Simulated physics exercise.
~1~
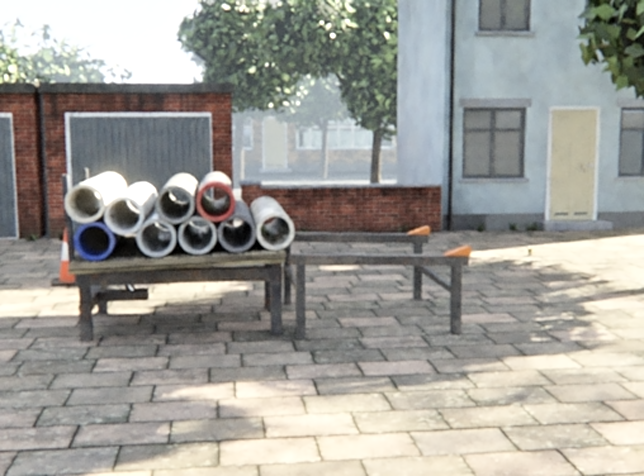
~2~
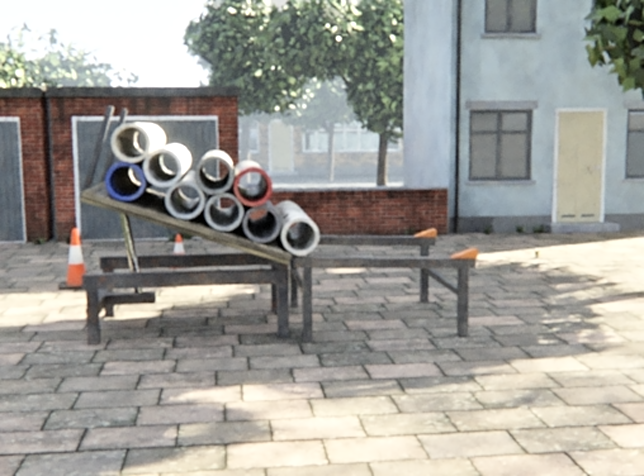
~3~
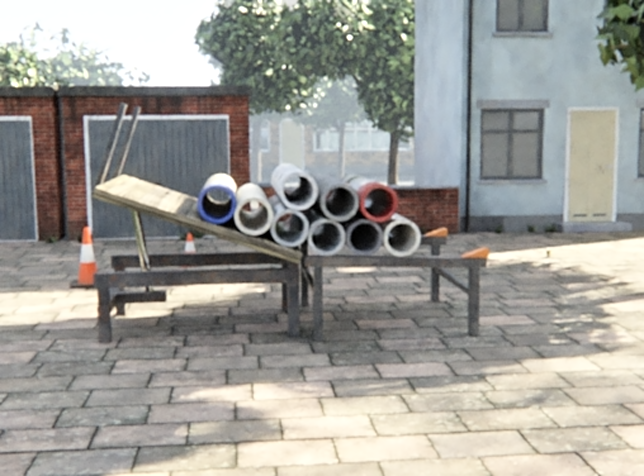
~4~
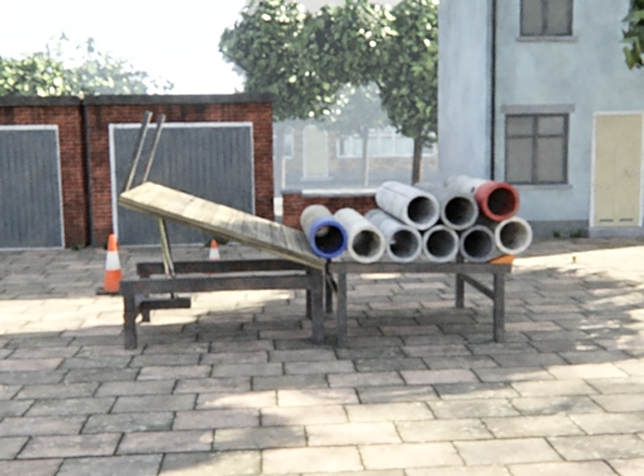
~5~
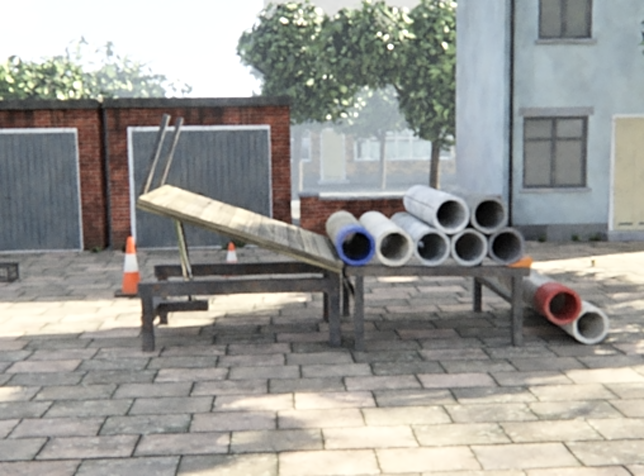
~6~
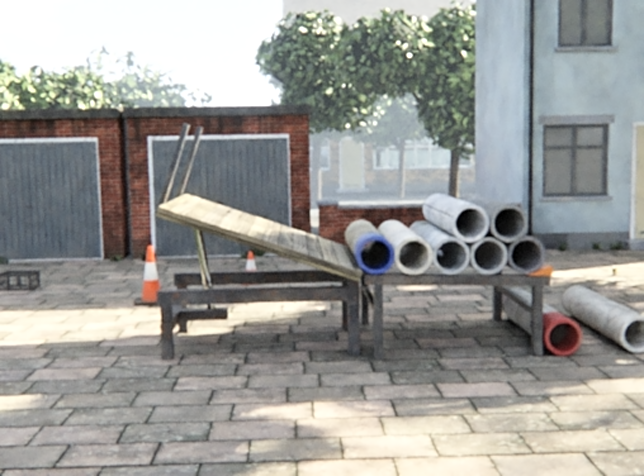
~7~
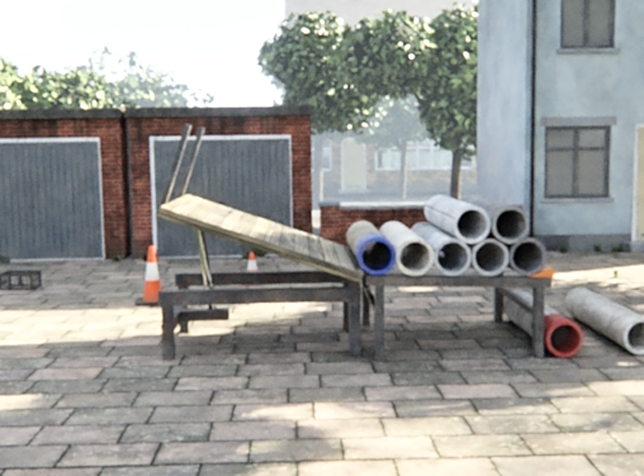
The clip shows a wooden deck tilting up at its left side and staying raised, sending stacked concrete pipes rolling right onto a rack, where the red pipe and another drop off the far end to the paving while the blue pipe and the others come to rest on the rack.
